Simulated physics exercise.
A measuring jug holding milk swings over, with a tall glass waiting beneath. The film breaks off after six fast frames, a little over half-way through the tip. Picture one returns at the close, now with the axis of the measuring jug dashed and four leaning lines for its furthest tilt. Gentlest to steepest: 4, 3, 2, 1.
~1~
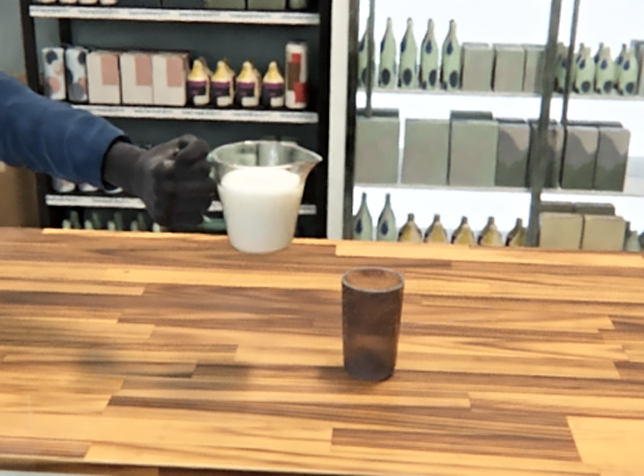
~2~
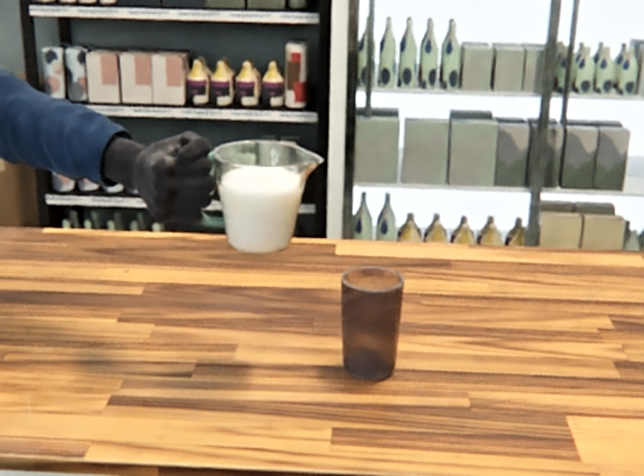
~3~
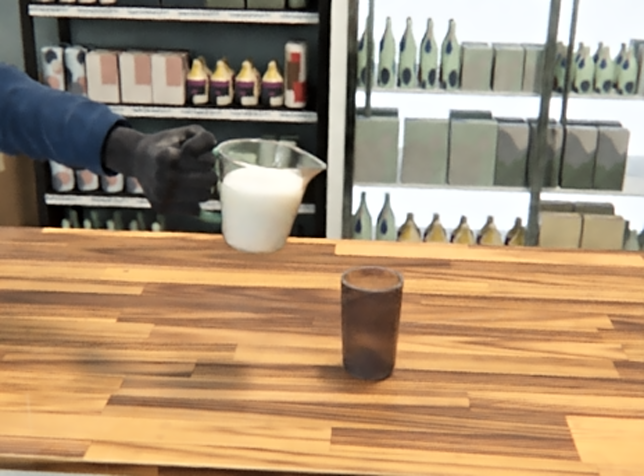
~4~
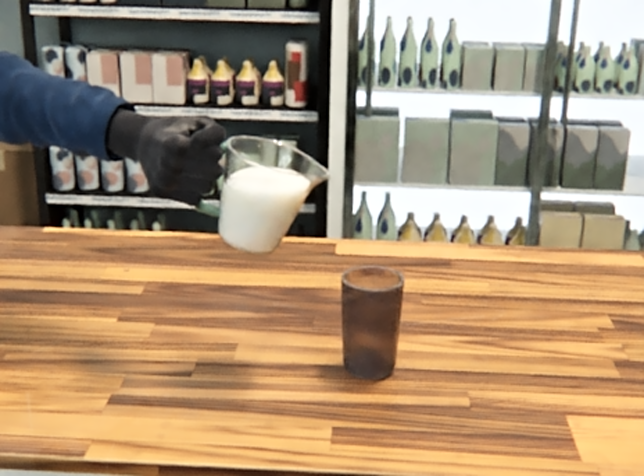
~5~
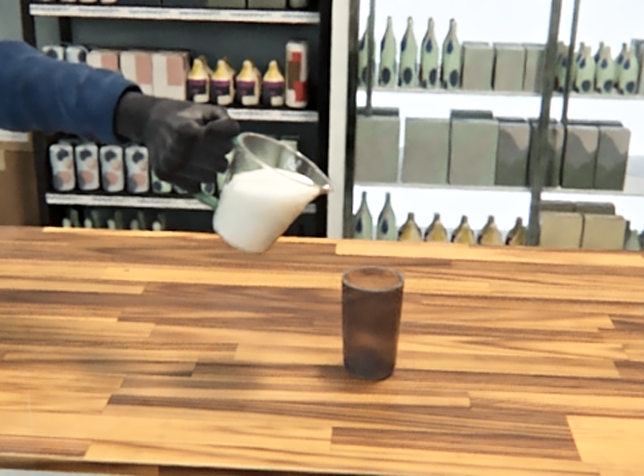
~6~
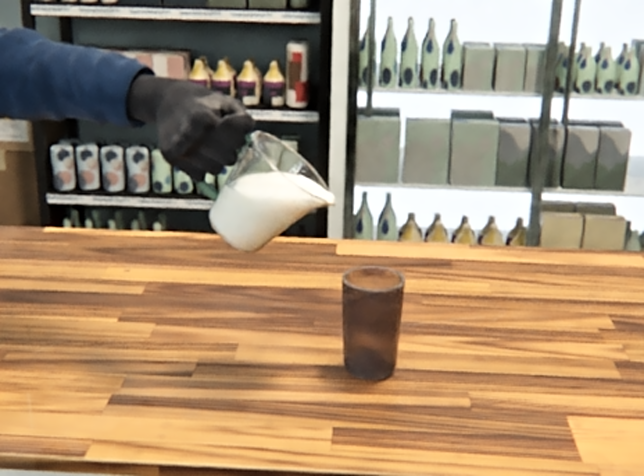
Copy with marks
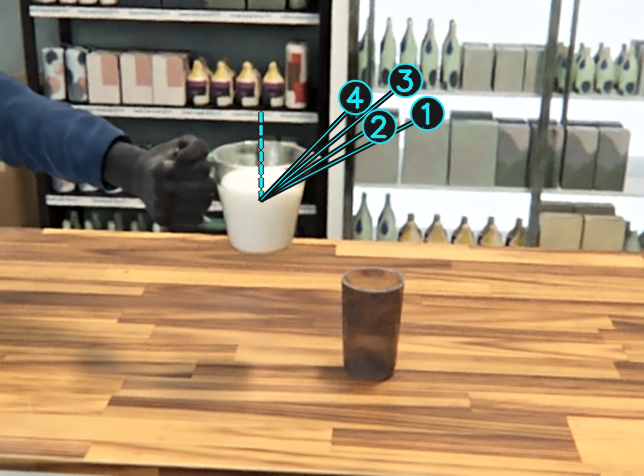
A black-gloved hand held a clear jug of milk above a wooden counter, then gradually tilted it to the right, its lip dipping near a dark, tall glass that stayed still.
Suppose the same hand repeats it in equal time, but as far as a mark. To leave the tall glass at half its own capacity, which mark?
Use tilt 1.
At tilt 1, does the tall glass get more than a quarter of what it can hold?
Yes, clearly.
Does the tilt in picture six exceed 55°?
No.
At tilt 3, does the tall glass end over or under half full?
Under half.
On the marked copy, 1 at (413, 122); 2 at (363, 132); 3 at (392, 91); 4 at (346, 112).
With 1, the tall glass ends with about 50 % of what it can hold.
With 2, the tall glass ends with about 38 % of what it can hold.
With 3, the tall glass ends with about 26 % of what it can hold.
With 4, the tall glass ends with about 17 % of what it can hold.
